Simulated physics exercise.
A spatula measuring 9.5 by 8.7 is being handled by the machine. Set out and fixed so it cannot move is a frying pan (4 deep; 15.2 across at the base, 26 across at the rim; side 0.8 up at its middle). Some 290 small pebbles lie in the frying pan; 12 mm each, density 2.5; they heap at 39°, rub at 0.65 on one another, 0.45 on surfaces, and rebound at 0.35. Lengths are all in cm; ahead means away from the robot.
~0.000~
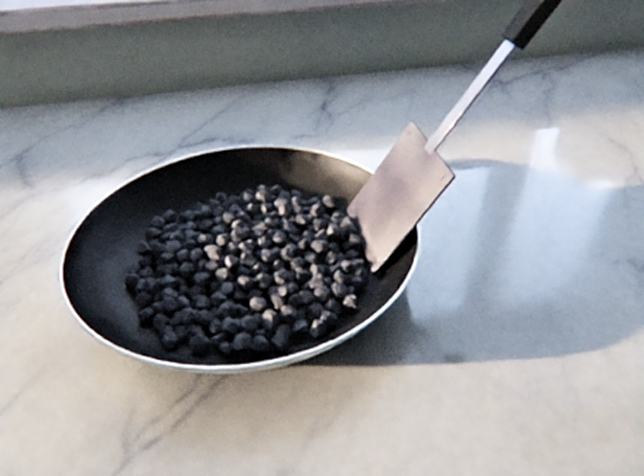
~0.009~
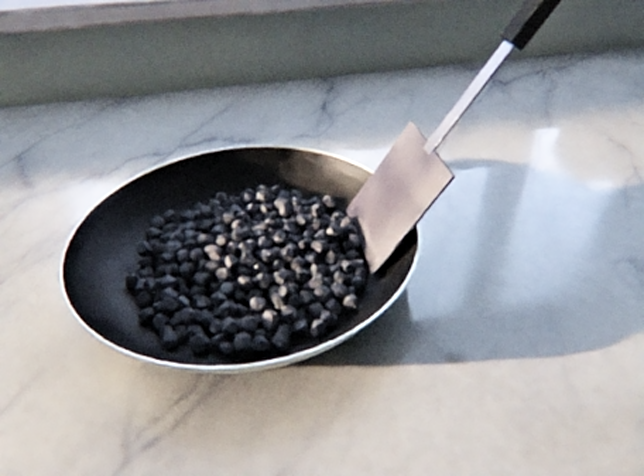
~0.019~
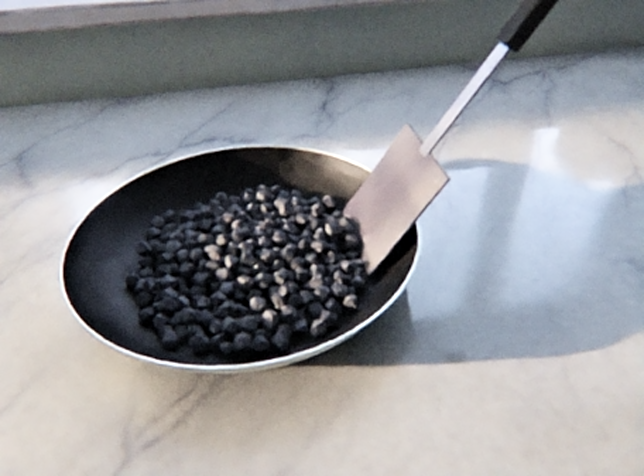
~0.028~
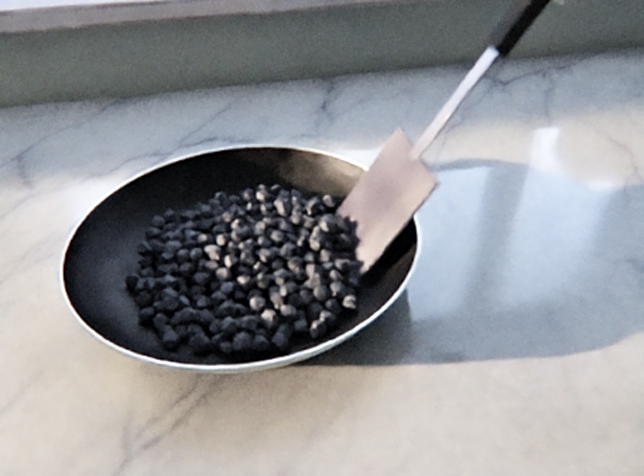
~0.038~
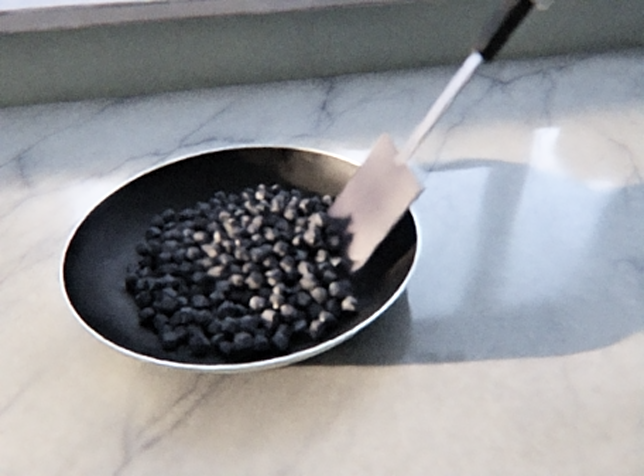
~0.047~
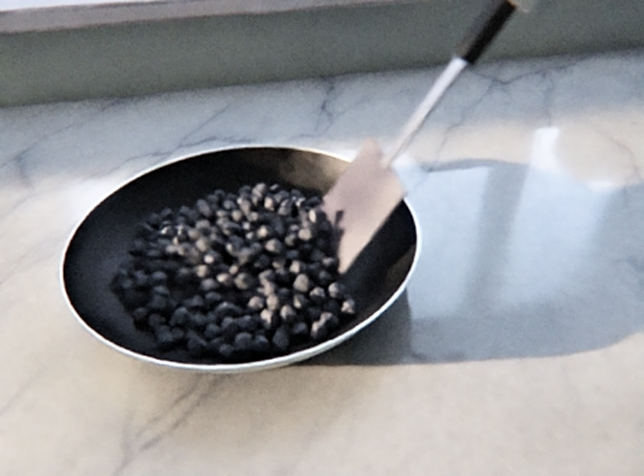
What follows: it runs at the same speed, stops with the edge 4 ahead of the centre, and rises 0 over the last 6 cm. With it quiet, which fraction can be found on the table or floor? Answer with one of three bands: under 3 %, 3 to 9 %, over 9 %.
Over 9 %.
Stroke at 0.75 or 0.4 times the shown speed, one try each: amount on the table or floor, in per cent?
Around 10 per cent and around 10 per cent.
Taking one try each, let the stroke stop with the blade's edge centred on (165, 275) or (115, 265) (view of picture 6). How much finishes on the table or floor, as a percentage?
Around 20 per cent for the first try and 55 per cent for the second.
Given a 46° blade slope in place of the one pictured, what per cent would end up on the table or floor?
I'd expect near 10 percent then.
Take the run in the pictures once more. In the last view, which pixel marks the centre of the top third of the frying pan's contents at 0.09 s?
It is centred at about (165, 243).
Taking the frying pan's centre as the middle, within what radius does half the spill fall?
That distance comes to about 22 cm.
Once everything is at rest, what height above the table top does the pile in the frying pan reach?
About 5.5 centimetres.
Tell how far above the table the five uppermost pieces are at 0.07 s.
They are around 5 cm up.
After 0.07 s, sloping 56°, highest piece 5 above the table; 286 in the frying pan.
After 0.09 s, sloping 56°, highest piece 7 above the table; 286 in the frying pan.
After 0.30 s, sloping 56°, highest piece 6 above the table; 249 in the frying pan, 34 on the table or floor, 3 on the blade or in flight.
After 1.35 s, sloping 56°, highest piece 5 above the table; 249 in the frying pan, 37 on the table or floor.
In the end, 249 in the frying pan, 37 on the table or floor. That is 13 % on the table or floor.
